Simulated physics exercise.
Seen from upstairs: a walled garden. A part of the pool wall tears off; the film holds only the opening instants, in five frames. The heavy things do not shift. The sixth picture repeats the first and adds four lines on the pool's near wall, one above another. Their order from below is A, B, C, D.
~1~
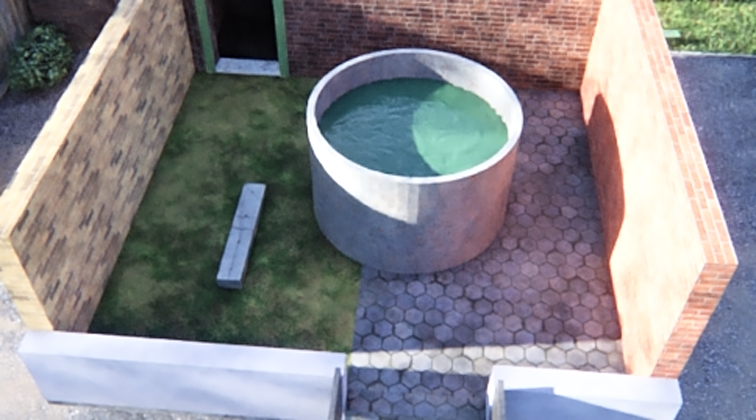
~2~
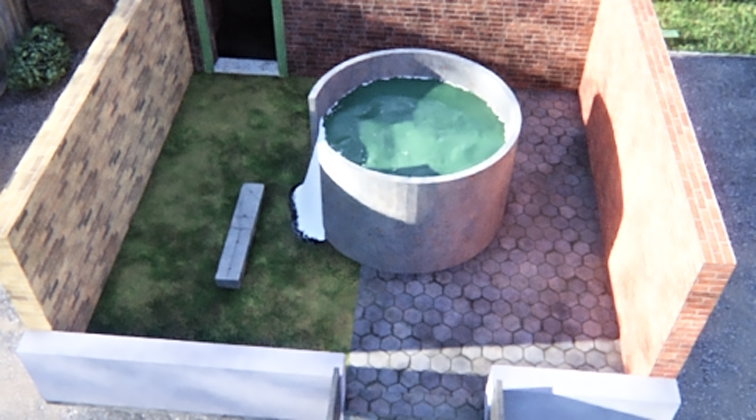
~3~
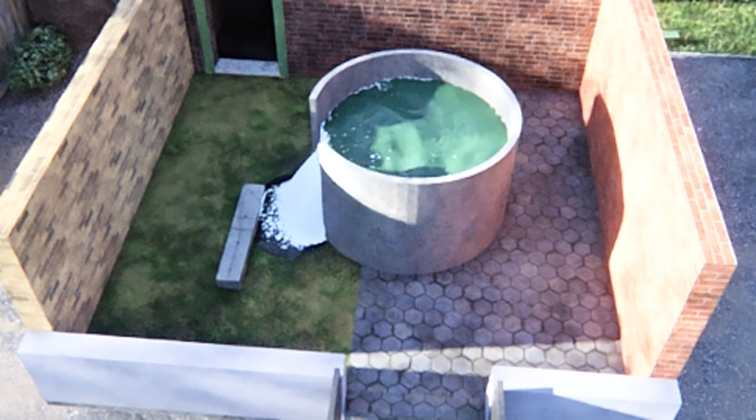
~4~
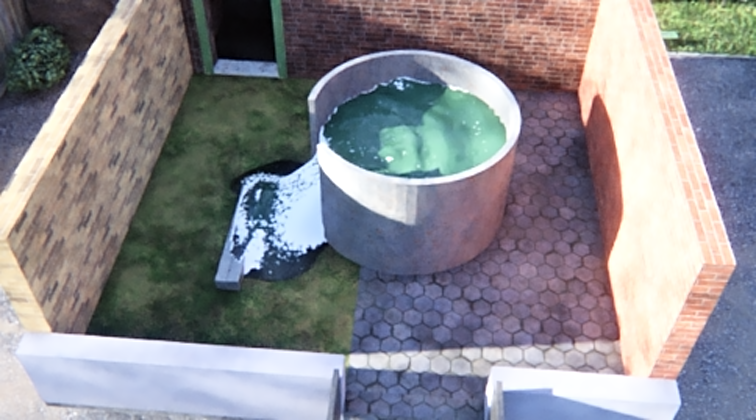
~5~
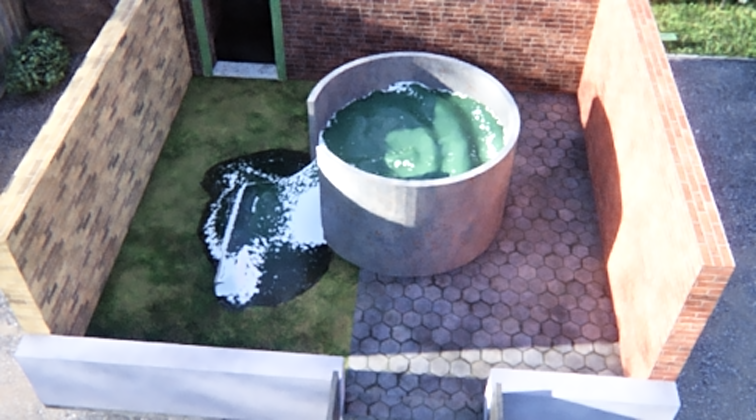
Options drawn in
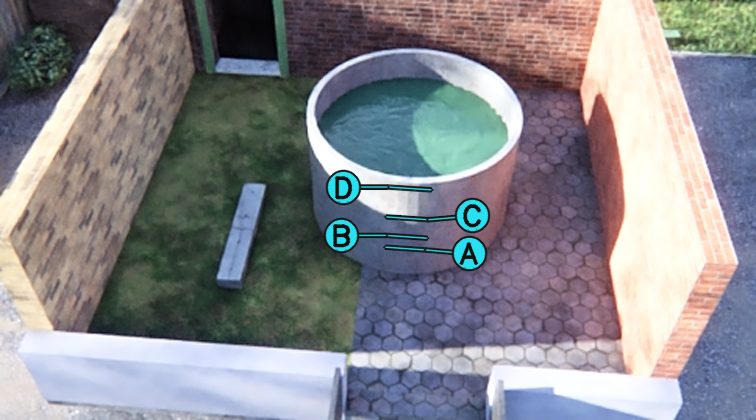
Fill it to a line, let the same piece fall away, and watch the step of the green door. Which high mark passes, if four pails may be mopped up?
B.
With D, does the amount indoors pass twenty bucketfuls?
Yes, it does.
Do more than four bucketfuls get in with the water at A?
No, not at all.
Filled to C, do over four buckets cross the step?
Yes.
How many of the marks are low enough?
Two of the four.
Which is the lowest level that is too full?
Here it is level C.
On the marked copy, A at (405, 248); B at (406, 236); C at (407, 218); D at (409, 188); from the bottom up A, B, C, D.
With A, nothing gets over.
With B, a bucket or two gets in.
With C, about 12 bucketfuls get in.
With D, dozens of bucketfuls pour in.
